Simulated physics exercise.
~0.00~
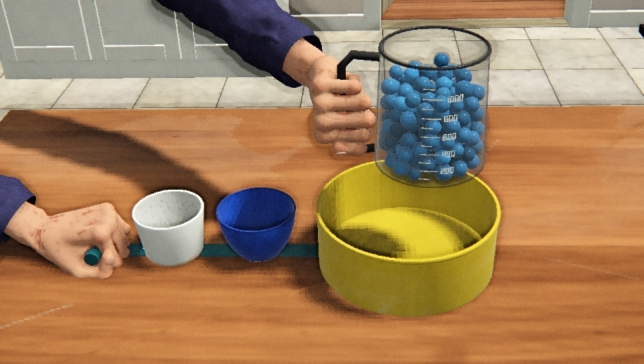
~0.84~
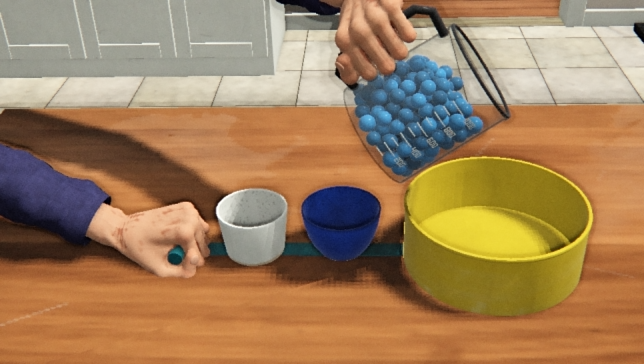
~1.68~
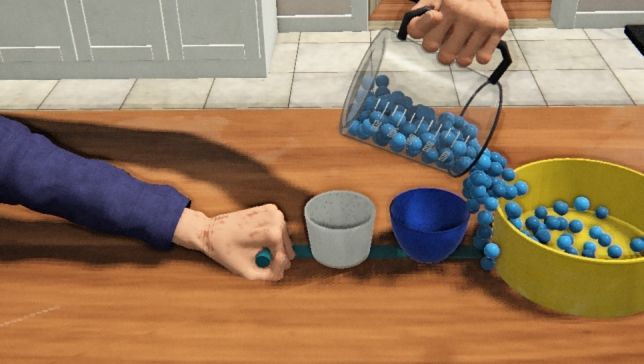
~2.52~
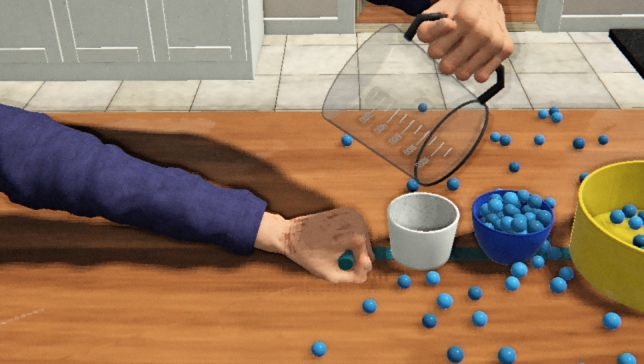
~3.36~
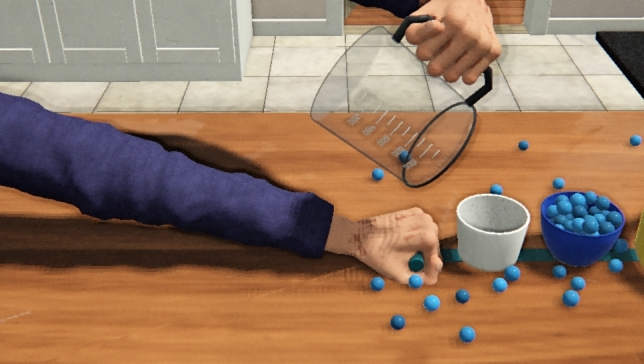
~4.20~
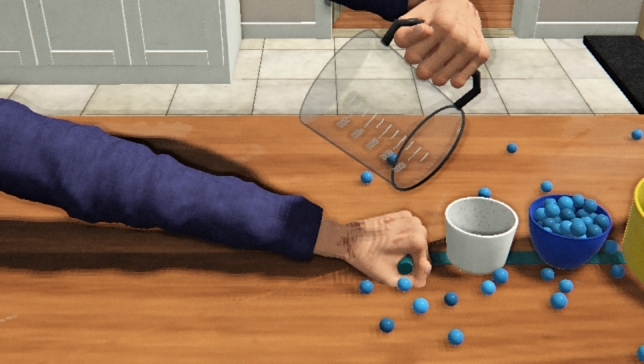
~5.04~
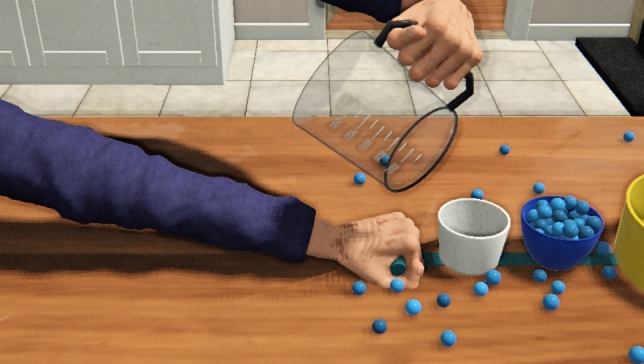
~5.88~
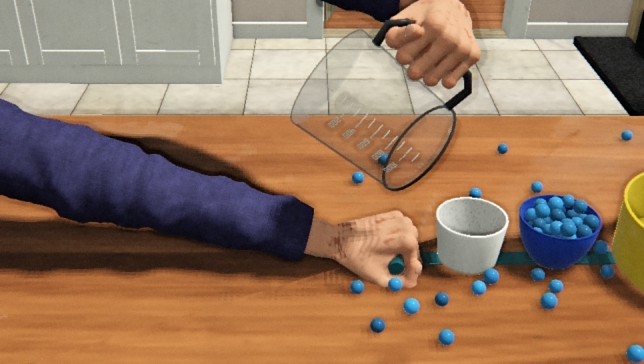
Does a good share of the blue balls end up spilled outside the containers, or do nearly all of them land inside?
A good share spills outside the containers. The yellow pot and the blue bowl each catch a good share too, while the white dish stays empty.
